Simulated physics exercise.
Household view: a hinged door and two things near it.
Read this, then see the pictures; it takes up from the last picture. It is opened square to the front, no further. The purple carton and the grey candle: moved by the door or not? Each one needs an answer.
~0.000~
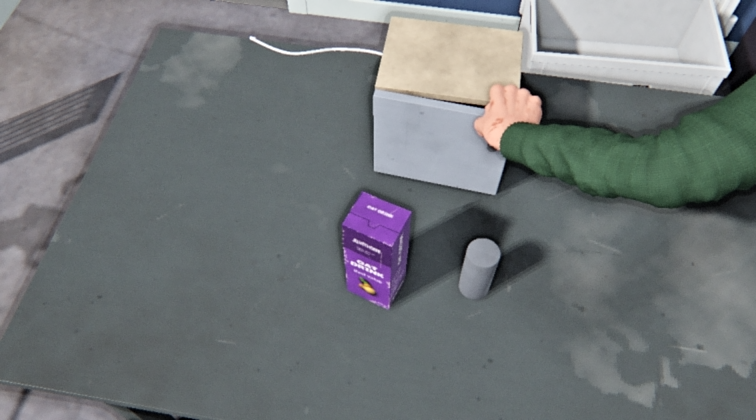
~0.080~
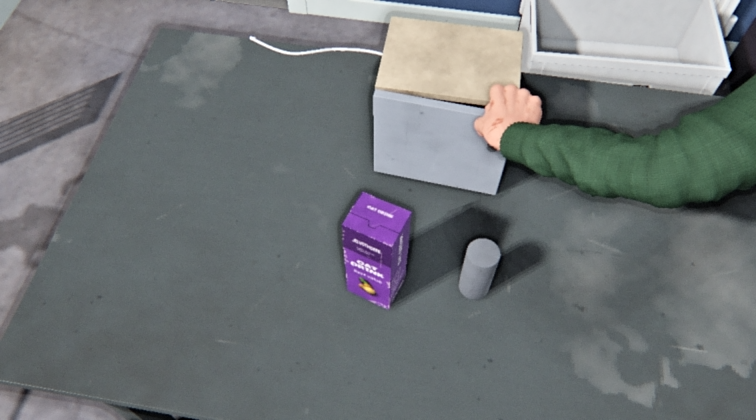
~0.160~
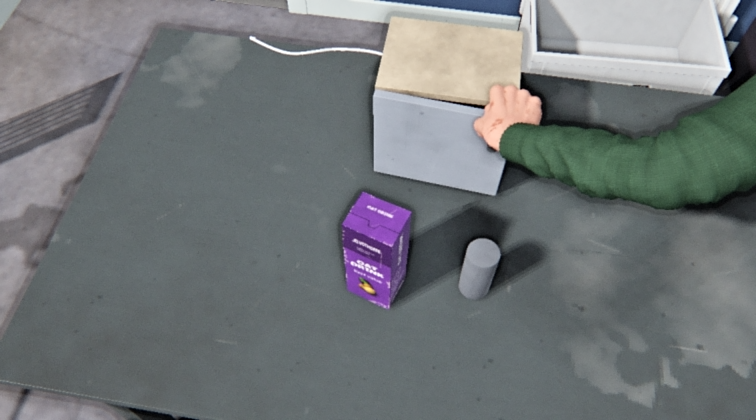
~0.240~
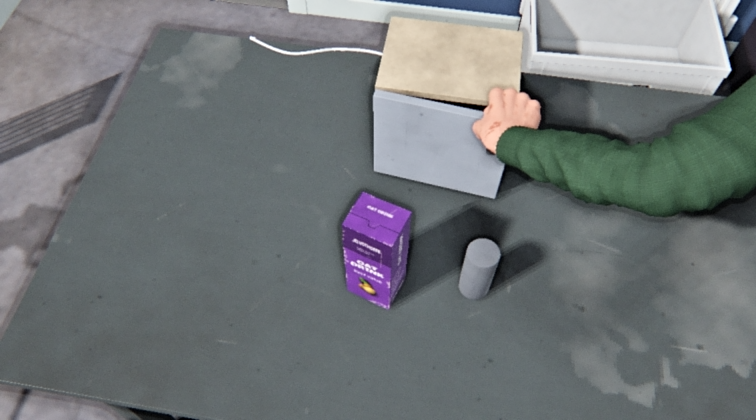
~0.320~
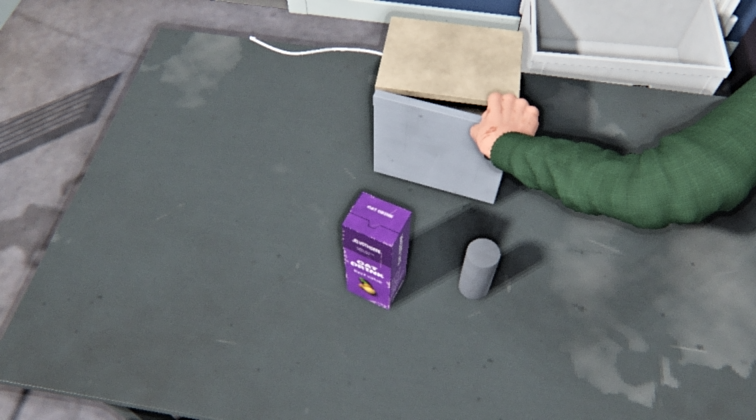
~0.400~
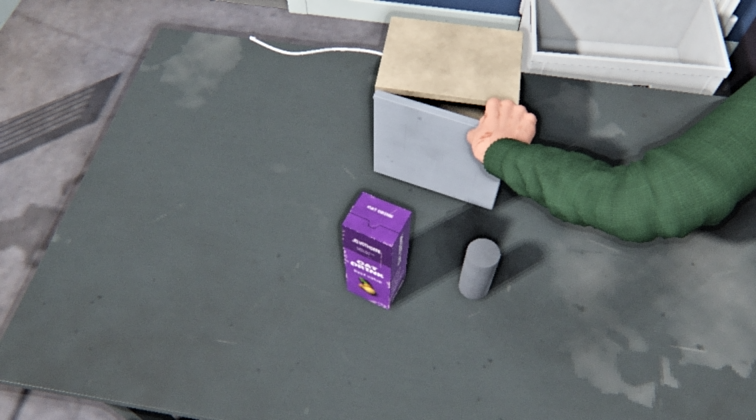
Outcome - purple carton: Moved; grey candle: Not moved.
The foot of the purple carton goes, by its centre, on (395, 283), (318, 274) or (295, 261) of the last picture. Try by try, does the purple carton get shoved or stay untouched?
Trial 1: Takes a hit. Trial 2: Is never reached. Trial 3: Is never reached.
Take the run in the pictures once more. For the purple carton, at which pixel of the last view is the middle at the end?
Look close to (321, 258) and you'll find its middle.
After 1.94 s, door 77° open; purple carton moved a little near (350, 259); grey candle at rest near (479, 270).
At rest (2.8 s), the purple carton is pushed along, near (322, 257); the grey candle remains where it is, near (479, 270).
